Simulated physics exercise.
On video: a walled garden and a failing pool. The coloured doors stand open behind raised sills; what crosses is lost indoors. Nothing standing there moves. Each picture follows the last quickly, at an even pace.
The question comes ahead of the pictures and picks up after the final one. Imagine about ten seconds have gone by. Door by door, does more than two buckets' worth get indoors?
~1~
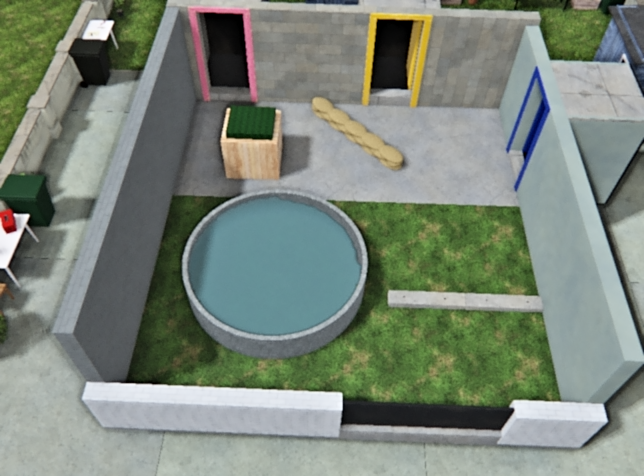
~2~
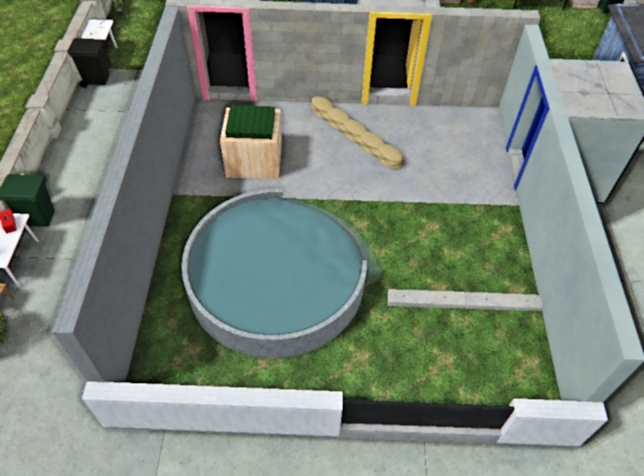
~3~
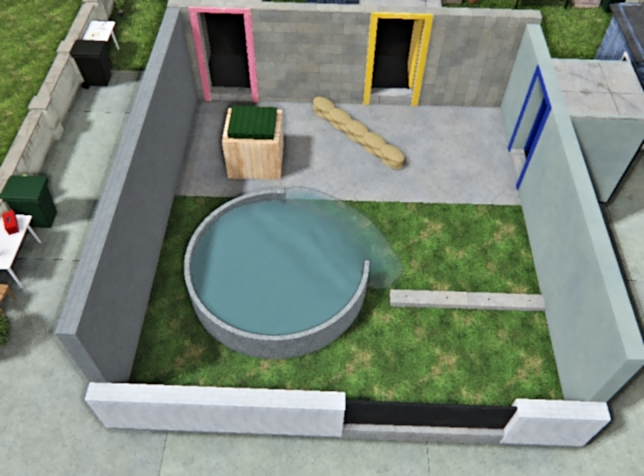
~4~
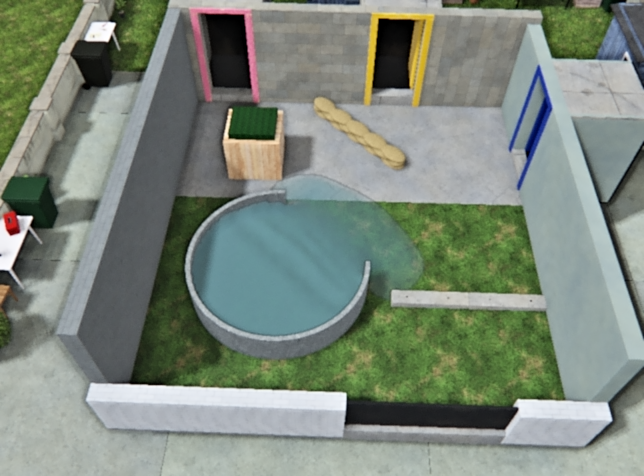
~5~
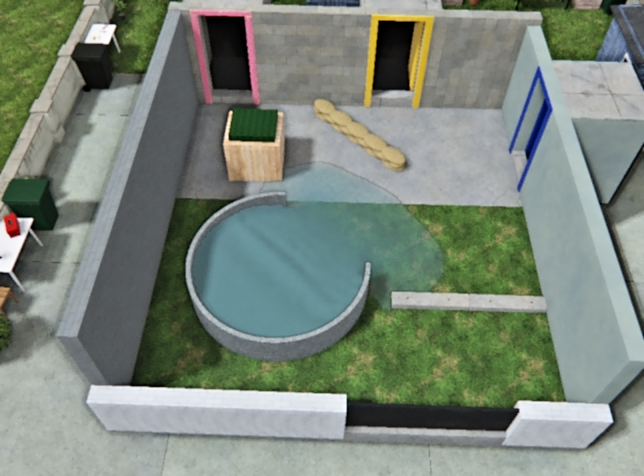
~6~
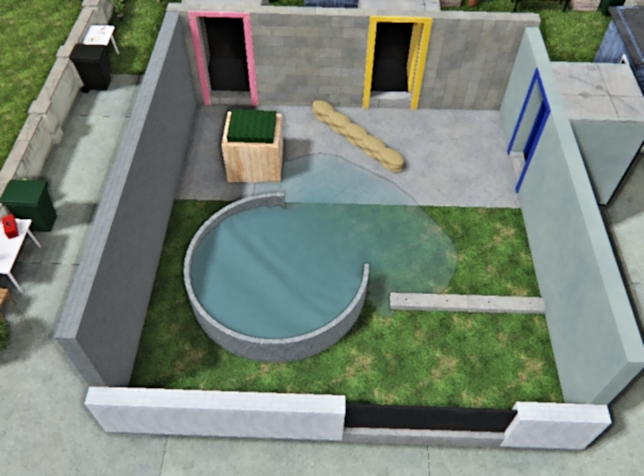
Door by door: Blue door - yes; pink door - no; yellow door - no.
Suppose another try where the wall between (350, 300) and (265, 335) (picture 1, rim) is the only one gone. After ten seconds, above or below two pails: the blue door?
I reckon the blue door remains short of it.
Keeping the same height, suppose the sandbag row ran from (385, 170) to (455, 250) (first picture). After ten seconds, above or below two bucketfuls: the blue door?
The blue door takes less.
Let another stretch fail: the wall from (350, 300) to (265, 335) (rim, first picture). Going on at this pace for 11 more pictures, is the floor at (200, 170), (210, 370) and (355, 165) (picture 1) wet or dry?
Listed order gives left alone; sopping; left alone.
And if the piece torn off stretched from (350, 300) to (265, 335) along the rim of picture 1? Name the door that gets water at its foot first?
I'd say the door marked blue.
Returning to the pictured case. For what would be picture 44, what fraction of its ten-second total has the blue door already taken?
I'd say some 100 per cent.
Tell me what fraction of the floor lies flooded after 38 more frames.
My estimate is close to 70 per cent.
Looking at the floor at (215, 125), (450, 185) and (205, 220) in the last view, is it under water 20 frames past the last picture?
Same order as asked: Drenched; drenched; dry as before.
A moment on, water covers 30 % of the floor; the blue door not reached, the pink door not reached, the yellow door not reached.
Next, water covers 40 % of the floor; the blue door wet at the sill, nothing in, the pink door not reached, the yellow door not reached.
Then, water covers 55 % of the floor; the blue door over two buckets in, the pink door wet at the sill, nothing in, the yellow door wet at the sill, nothing in.
Later, water covers 70 % of the floor; the blue door over two buckets in, the pink door under two buckets in, the yellow door wet at the sill, nothing in.
In the end, water covers 85 % of the floor; the blue door over two buckets in, the pink door under two buckets in, the yellow door wet at the sill, nothing in.
